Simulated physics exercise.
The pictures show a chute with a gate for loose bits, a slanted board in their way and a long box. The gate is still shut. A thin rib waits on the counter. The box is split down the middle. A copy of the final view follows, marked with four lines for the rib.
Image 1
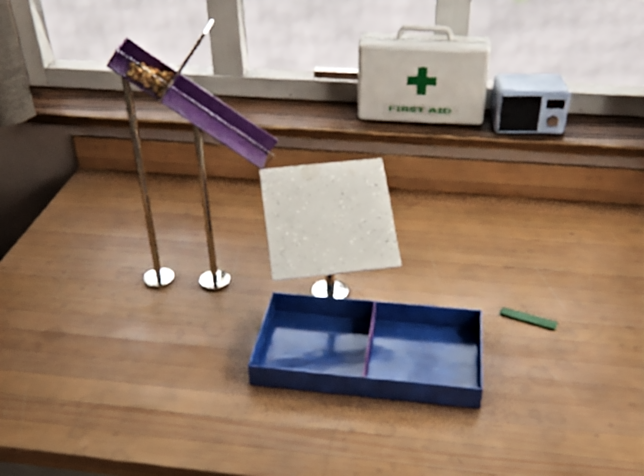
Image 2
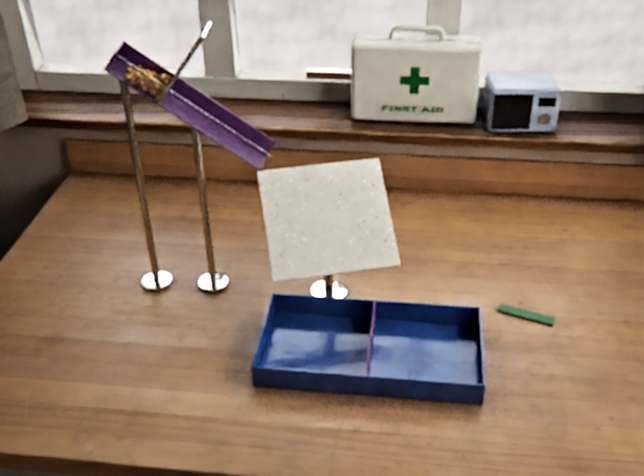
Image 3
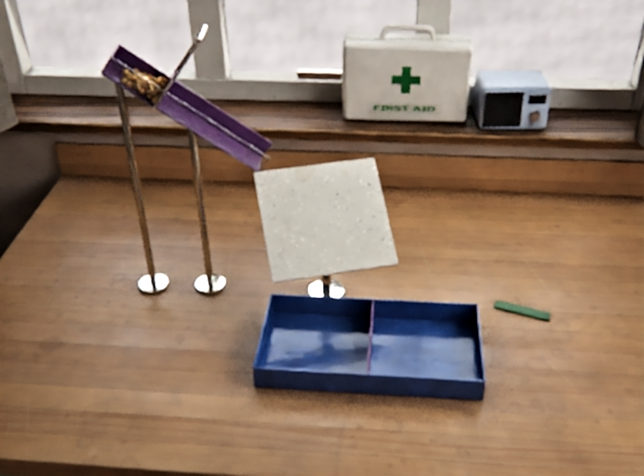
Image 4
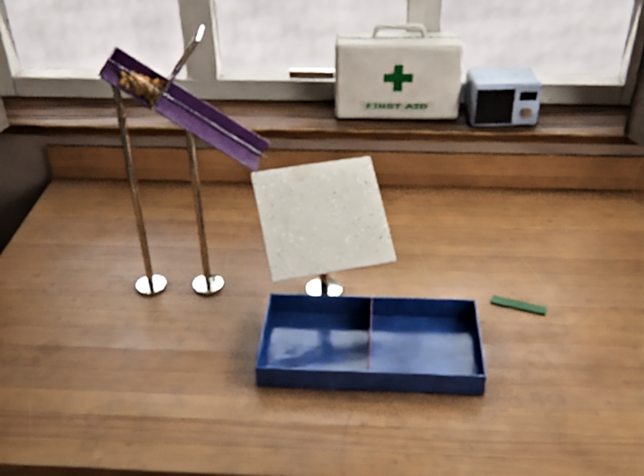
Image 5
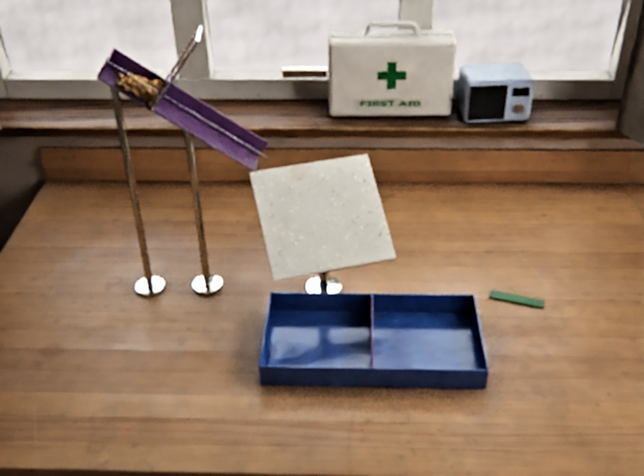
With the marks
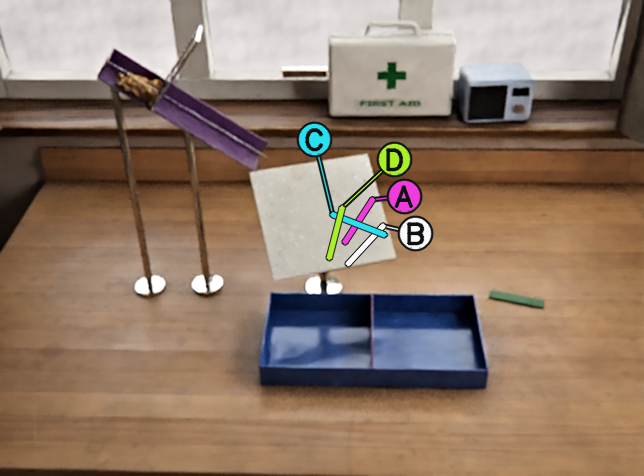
Purple chute holding dried chickpeas behind a closed gate above a slanted pale board and divided blue box, only the view shifting slightly.
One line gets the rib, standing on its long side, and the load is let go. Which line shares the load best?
The best line is C.
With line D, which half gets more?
The left half.
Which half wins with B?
More lands on the left.
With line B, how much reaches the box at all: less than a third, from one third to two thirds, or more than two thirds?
Line B gives more than two thirds.
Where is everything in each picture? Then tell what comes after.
The first frame shows load behind the gate at (157, 80), dried chickpeas; lip of the chute at (265, 162), sloping fairly steeply.
The second frame shows middle of the board at (328, 217), tilted fairly steeply; middle of its low edge at (338, 273); of its high edge at (319, 164).
The third frame shows front corners of the box at (253, 368) and (485, 381); front end of its middle wall at (368, 374); gate still shut at (172, 79).
The fourth frame shows middle of the load at (148, 88); lip at (258, 165).
The fifth frame shows middle of the load at (147, 89); lip at (257, 164).
On the marked copy, line A from (372, 199) to (345, 241); line B from (383, 225) to (348, 263); line C from (332, 214) to (384, 234); line D from (342, 207) to (329, 257).
With A, of what is caught, nearly all in the left half, a small part in the right.
With B, of what is caught, nearly all in the left half, a stray few in the right.
With C, of what is caught, about half in the left half, about half in the right.
With D, of what is caught, nearly all in the left half, a small part in the right.
